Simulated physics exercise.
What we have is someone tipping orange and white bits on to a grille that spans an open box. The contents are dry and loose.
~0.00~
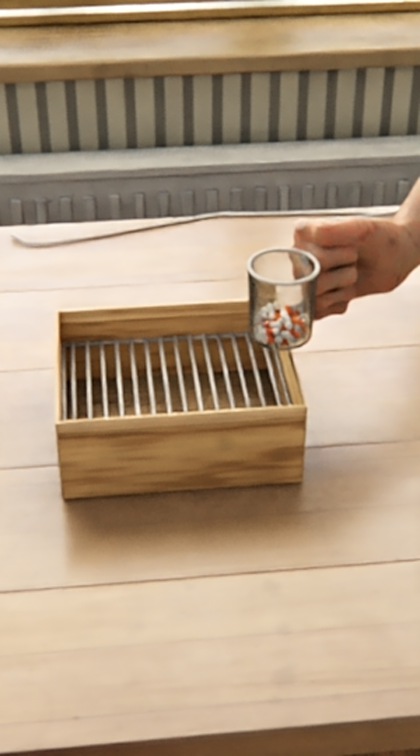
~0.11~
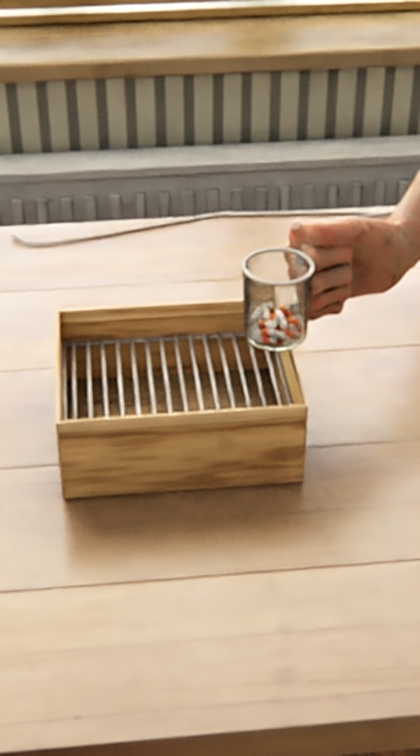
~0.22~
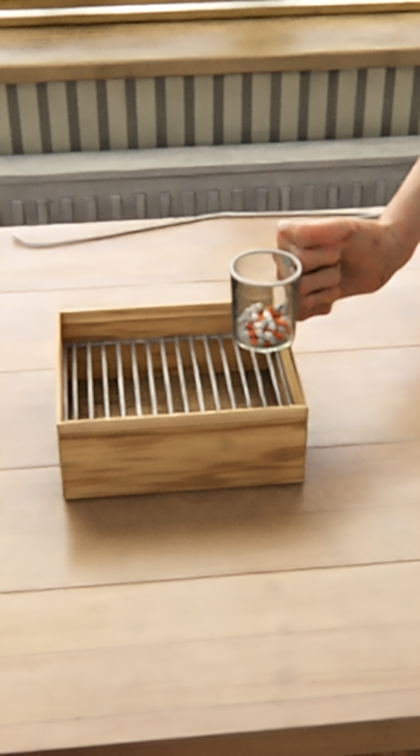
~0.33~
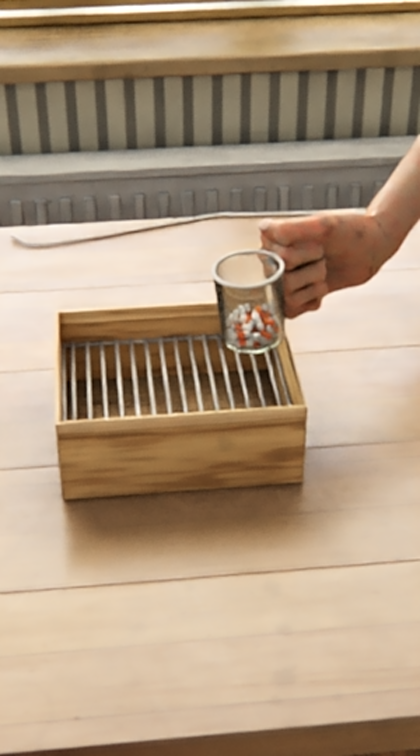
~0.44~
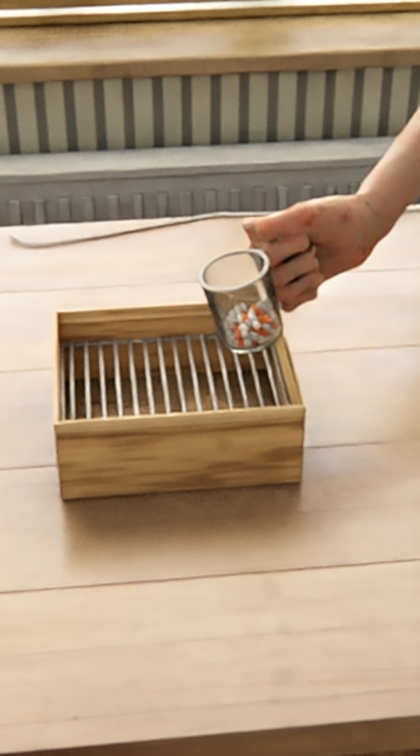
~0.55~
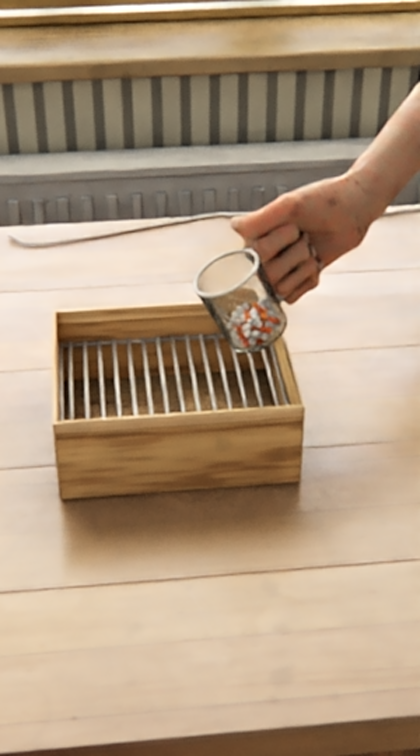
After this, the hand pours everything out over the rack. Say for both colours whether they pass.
The orange ones fall between the wires and the white ones fall between the wires.
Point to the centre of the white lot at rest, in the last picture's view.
At about (151, 441).
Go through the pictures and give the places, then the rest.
The first frame shows cup at (282, 300), upright; rack at (89, 393), 16 wires across; orange marbles at (282, 324), narrower than the gaps; white round beads at (279, 329), narrower than the gaps.
The second frame shows cup at (277, 300), upright; white ones at (274, 329).
The third frame shows cup at (265, 302), upright; orange ones at (265, 325).
The fourth frame shows cup at (251, 302), tipped 5°; white ones at (252, 331).
The fifth frame shows cup at (244, 302), tipped 15°; orange ones at (251, 325).
The sixth frame shows cup at (243, 302), tipped 26°; rack at (87, 394); orange ones at (255, 323); white ones at (254, 329).
Around 0.89 s, orange ones, all in the cup; white ones, all in the cup.
Around 1.26 s, orange ones, all in the cup; white ones, all in the cup.
Around 1.70 s, orange ones, about a third on or over the wires, about two thirds under the rack; white ones, about a third on or over the wires, about two thirds under the rack.
Finally (2.9 s), orange ones, all under the rack; white ones, all under the rack.
